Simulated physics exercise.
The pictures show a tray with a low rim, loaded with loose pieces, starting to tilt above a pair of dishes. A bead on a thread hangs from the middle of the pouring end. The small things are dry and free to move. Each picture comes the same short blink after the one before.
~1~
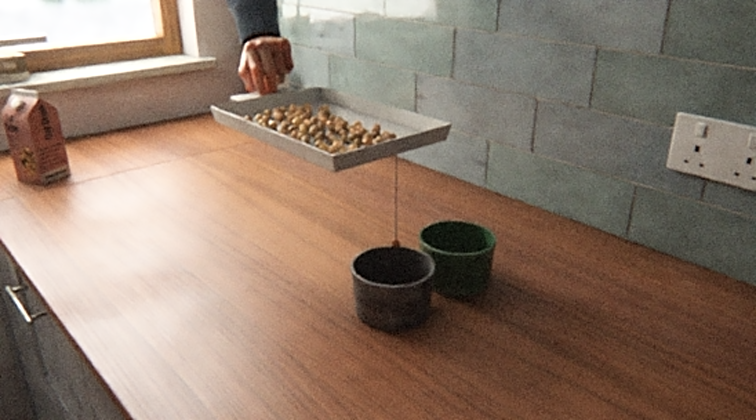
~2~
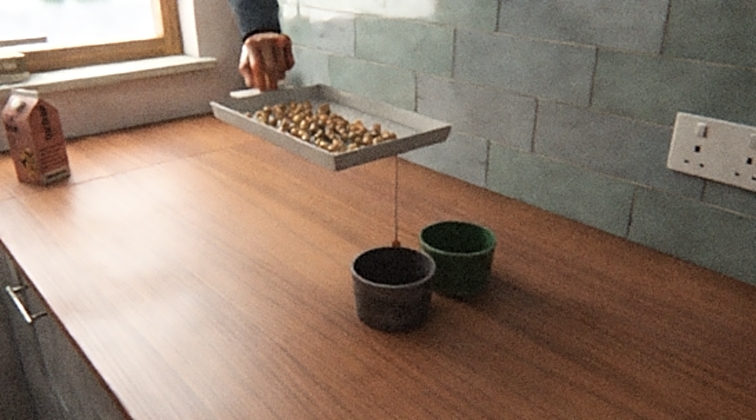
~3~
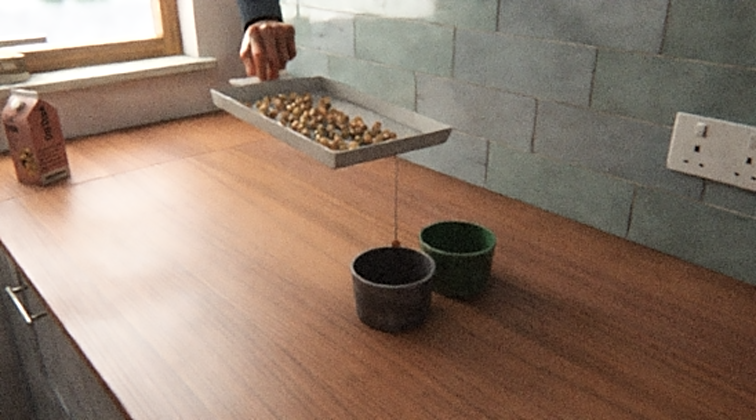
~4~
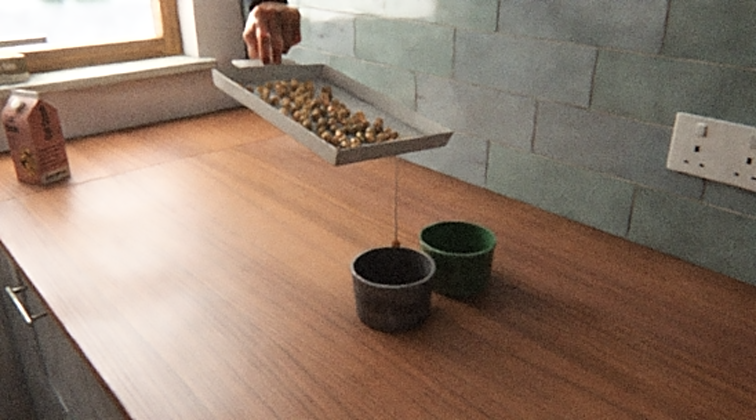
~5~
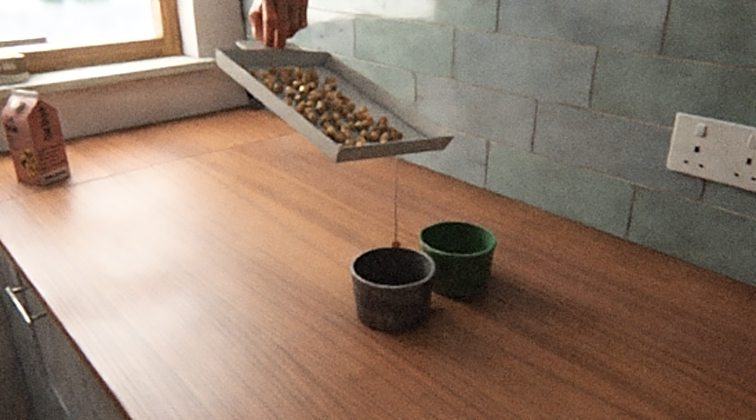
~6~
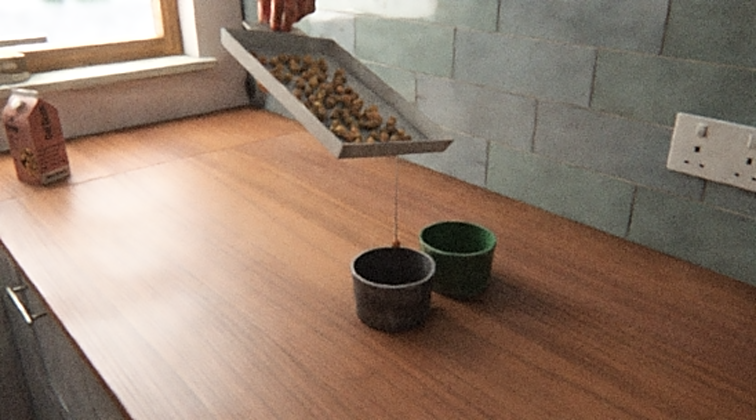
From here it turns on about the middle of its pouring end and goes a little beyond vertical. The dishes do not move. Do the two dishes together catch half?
In the dishes lies over half of it.
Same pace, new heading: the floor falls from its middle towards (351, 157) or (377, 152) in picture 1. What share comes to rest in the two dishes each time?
In turn 20 and 30 in a hundred.
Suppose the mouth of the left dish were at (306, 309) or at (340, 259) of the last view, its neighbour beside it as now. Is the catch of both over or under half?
At the first place below a half, at the second not half.
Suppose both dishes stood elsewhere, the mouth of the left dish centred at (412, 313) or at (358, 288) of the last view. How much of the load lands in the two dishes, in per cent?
In turn 0 and 30 in a hundred.
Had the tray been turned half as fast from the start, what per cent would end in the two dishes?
Some 100 per cent.
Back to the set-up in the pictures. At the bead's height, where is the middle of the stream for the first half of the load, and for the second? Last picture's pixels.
First near (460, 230), later near (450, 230).
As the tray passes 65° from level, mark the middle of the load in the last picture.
Around (424, 138).
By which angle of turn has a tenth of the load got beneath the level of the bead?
At some 70 degrees.
Just after the last frame, tray tipped steeply; the larger part on the tray; just a few in the right dish; about a tenth in the air.
A moment on, tray tipped past a quarter turn; roughly a quarter on the tray; roughly half in the right dish; about a tenth outside both; roughly a quarter in the air.
Further on, tray tipped past a quarter turn; just a few in the left dish; the larger part in the right dish; about a tenth outside both.
When it is over, tray tipped past a quarter turn; just a few in the left dish; the larger part in the right dish; about a tenth outside both.
